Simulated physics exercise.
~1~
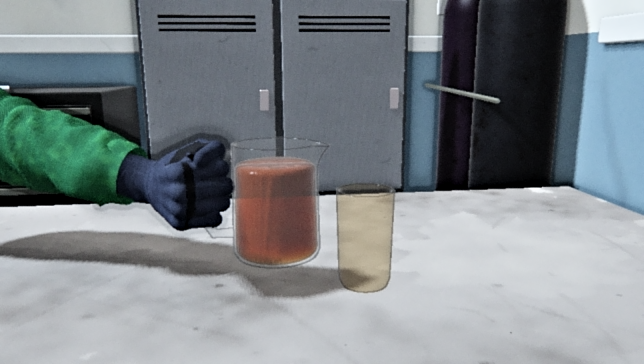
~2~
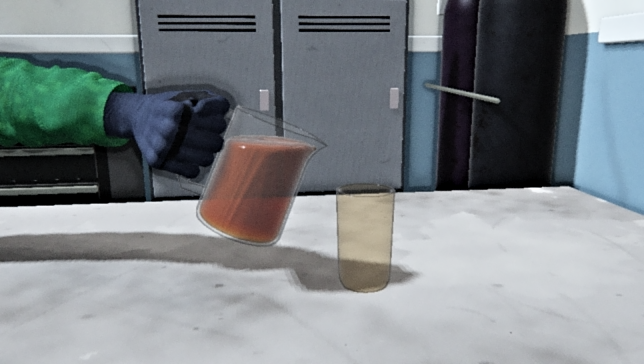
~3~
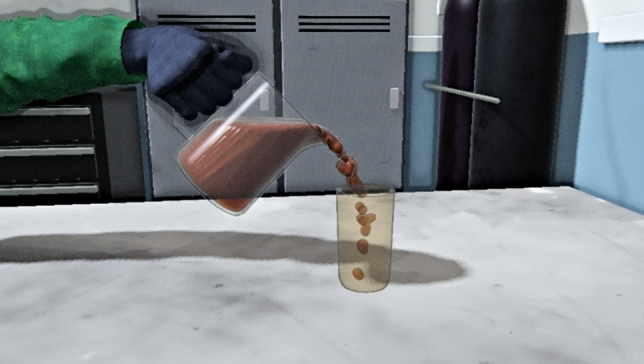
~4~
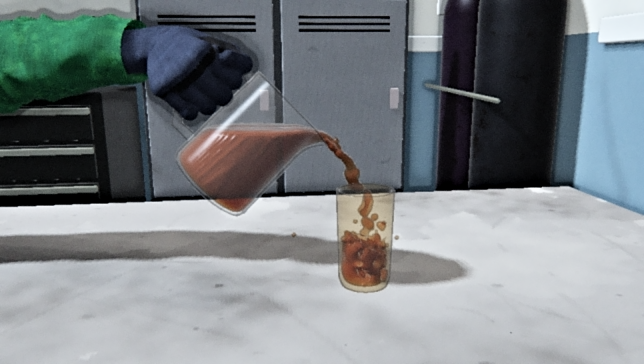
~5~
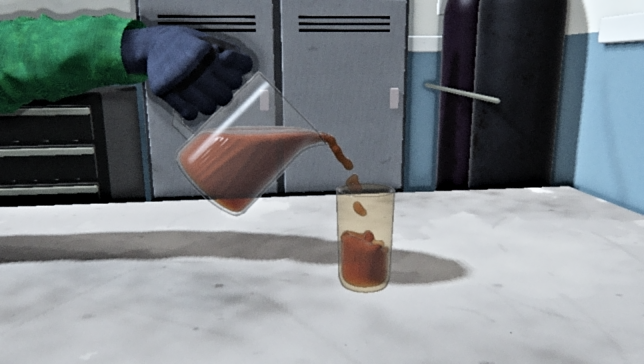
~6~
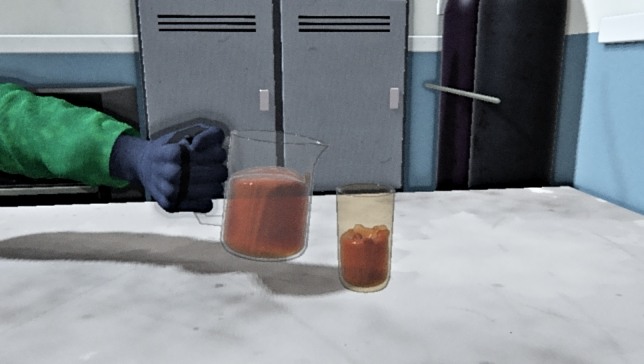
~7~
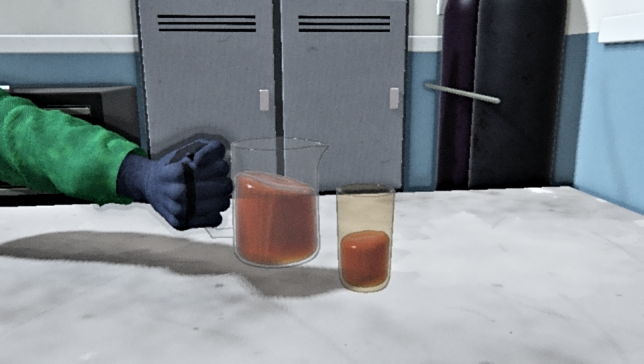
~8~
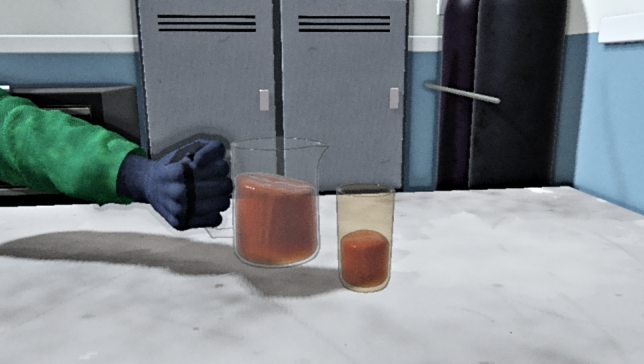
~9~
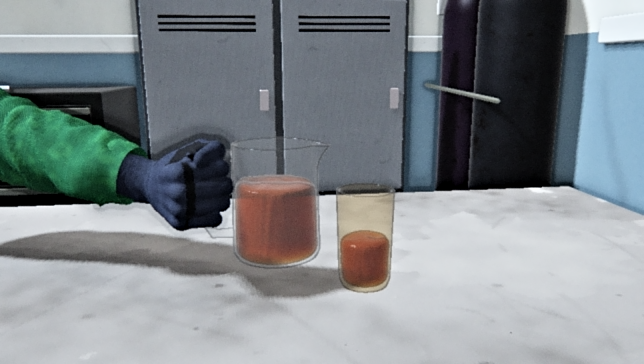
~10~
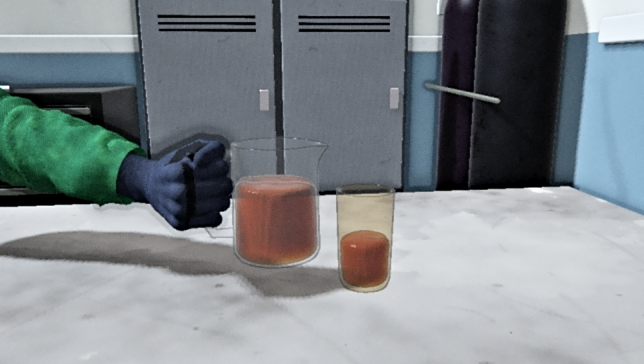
The video shows a gloved hand lifting a glass jug of reddish-brown tea and tilting it rightwards, pouring some into an empty slim glass on a pale table top. The jug then tips back level and is lowered beside the glass, which ends roughly half full, with tea remaining in the jug.
